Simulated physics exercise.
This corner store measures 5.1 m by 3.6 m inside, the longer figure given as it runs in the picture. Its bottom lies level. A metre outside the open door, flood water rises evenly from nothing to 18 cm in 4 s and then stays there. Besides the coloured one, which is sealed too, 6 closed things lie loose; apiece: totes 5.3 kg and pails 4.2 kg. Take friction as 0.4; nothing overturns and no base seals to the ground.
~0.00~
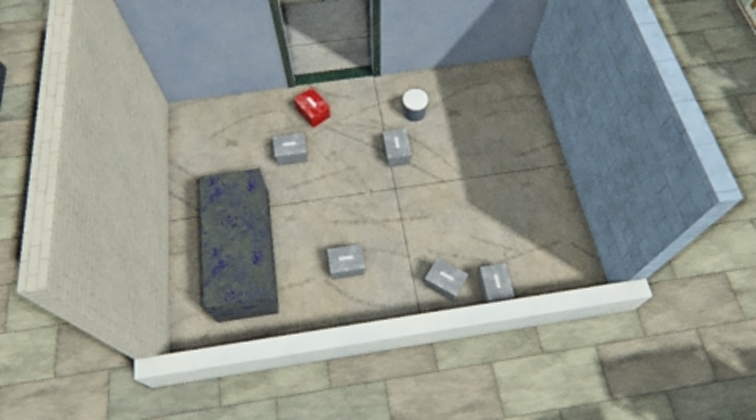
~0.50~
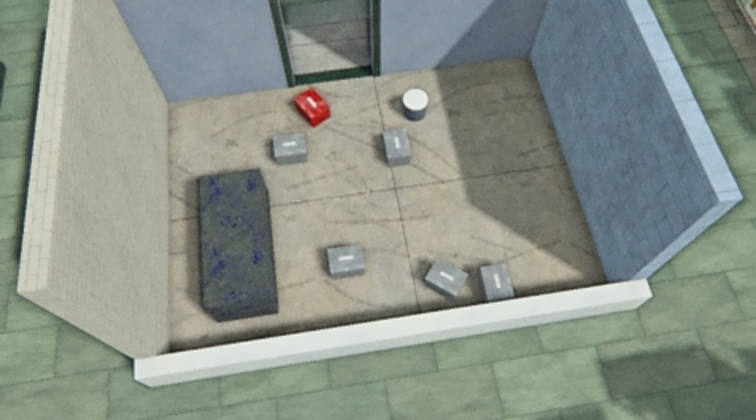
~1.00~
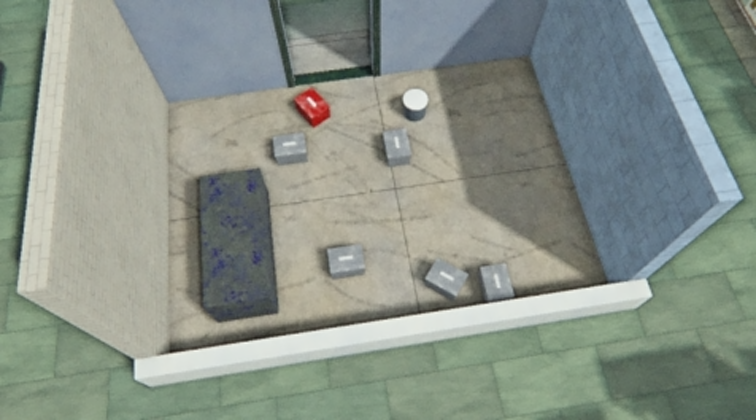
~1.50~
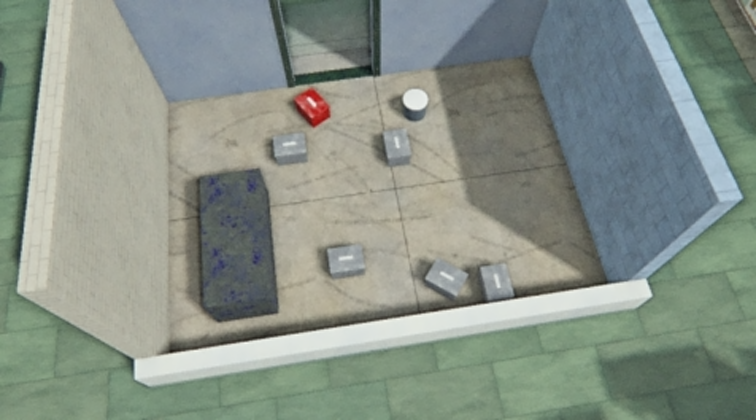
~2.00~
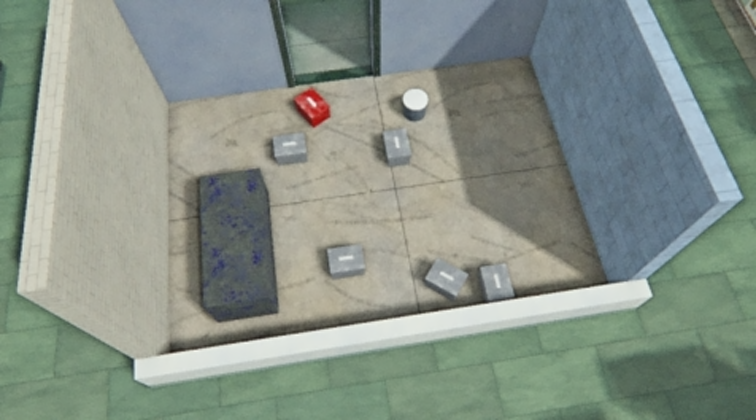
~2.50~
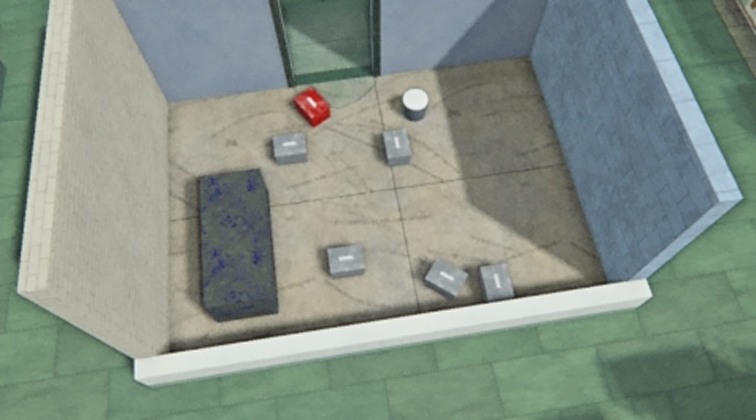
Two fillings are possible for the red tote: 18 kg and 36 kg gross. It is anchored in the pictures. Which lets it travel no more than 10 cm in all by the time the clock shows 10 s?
For it, only the higher weight holds it.
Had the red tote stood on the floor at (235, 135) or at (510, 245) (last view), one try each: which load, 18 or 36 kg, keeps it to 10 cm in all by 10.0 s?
In that order: The smaller is enough; the smaller is enough.
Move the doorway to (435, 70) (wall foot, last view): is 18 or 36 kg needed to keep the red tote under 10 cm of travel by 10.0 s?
In that case the smaller load will do.
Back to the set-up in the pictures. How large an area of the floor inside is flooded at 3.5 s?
About 1.5 m2.
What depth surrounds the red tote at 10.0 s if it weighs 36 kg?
About 7 cm.
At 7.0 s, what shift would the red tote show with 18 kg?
Roughly 30 cm.
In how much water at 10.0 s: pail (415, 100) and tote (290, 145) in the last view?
Roughly 3 and 3 cm.
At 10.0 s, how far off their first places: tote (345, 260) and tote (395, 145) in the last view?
In that order: 50 cm, 250 cm.
After 3.5 s the red tote would be 0 cm from its start with 18 kg and 0 cm from its start with 36 kg; 5 cm of water round it then.
After 4.5 s the red tote would be 9 cm from its start with 18 kg and 0 cm from its start with 36 kg; 7 cm of water round it then.
After 7.0 s the red tote would be 32 cm from its start with 18 kg and 0 cm from its start with 36 kg; 7 cm of water round it then.
After 10.0 s the red tote would be 32 cm from its start with 18 kg and 0 cm from its start with 36 kg; 7 cm of water round it then.
